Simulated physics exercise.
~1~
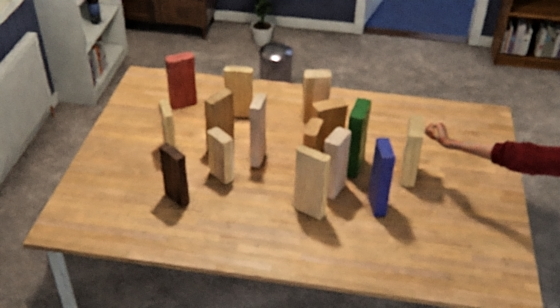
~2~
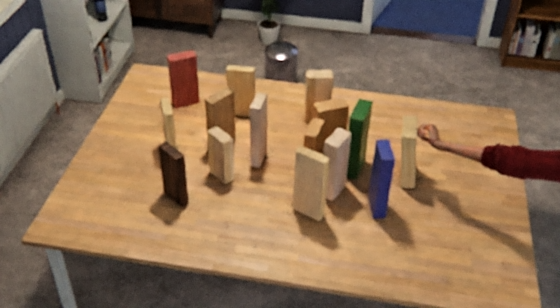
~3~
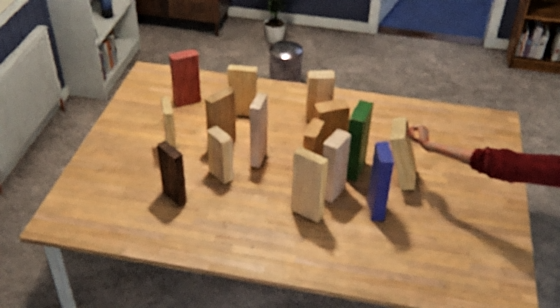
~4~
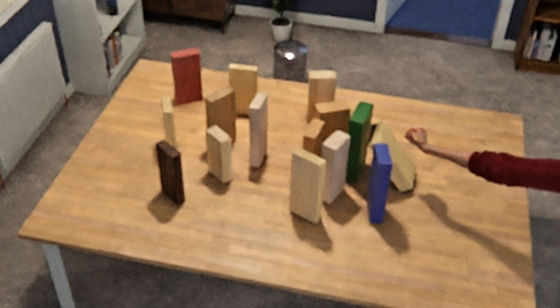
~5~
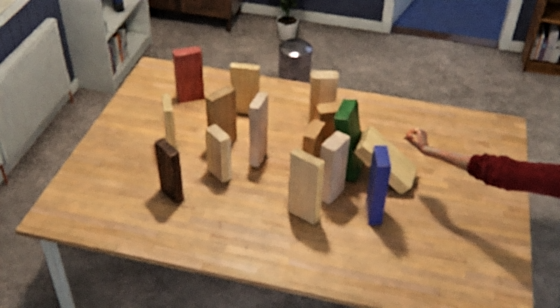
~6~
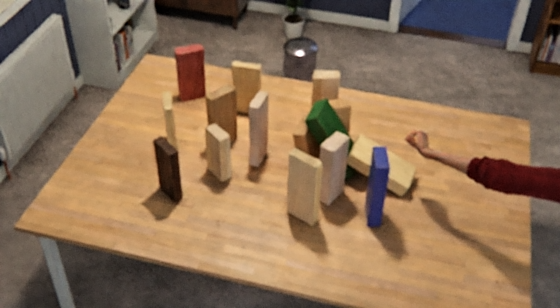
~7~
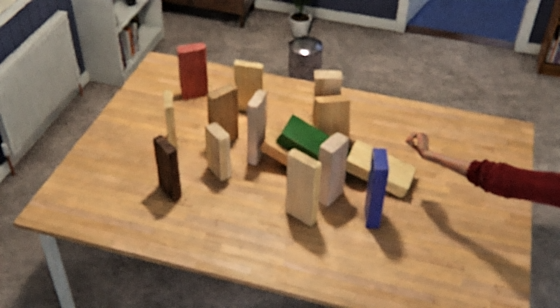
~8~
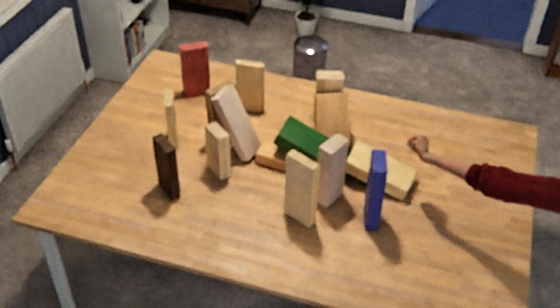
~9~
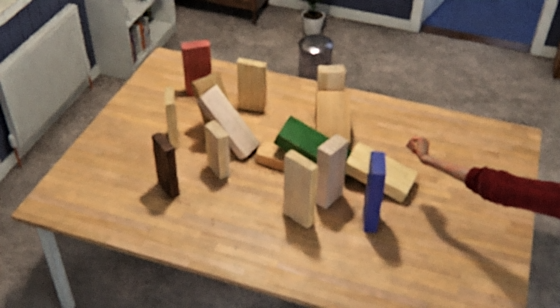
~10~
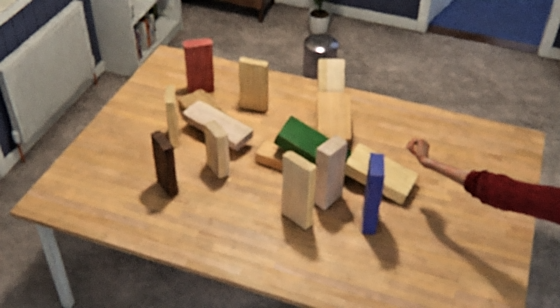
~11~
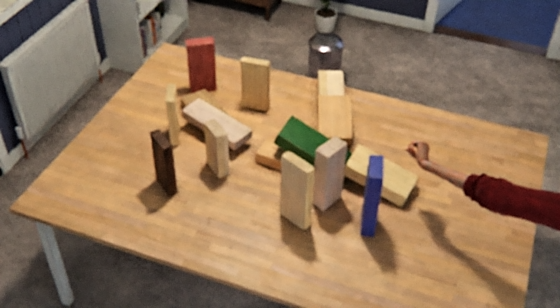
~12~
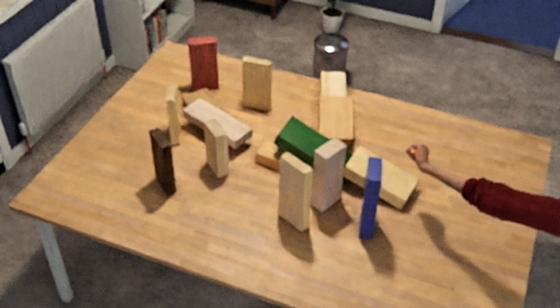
A hand tips a pale block, toppling the green and several others; red stays upright.
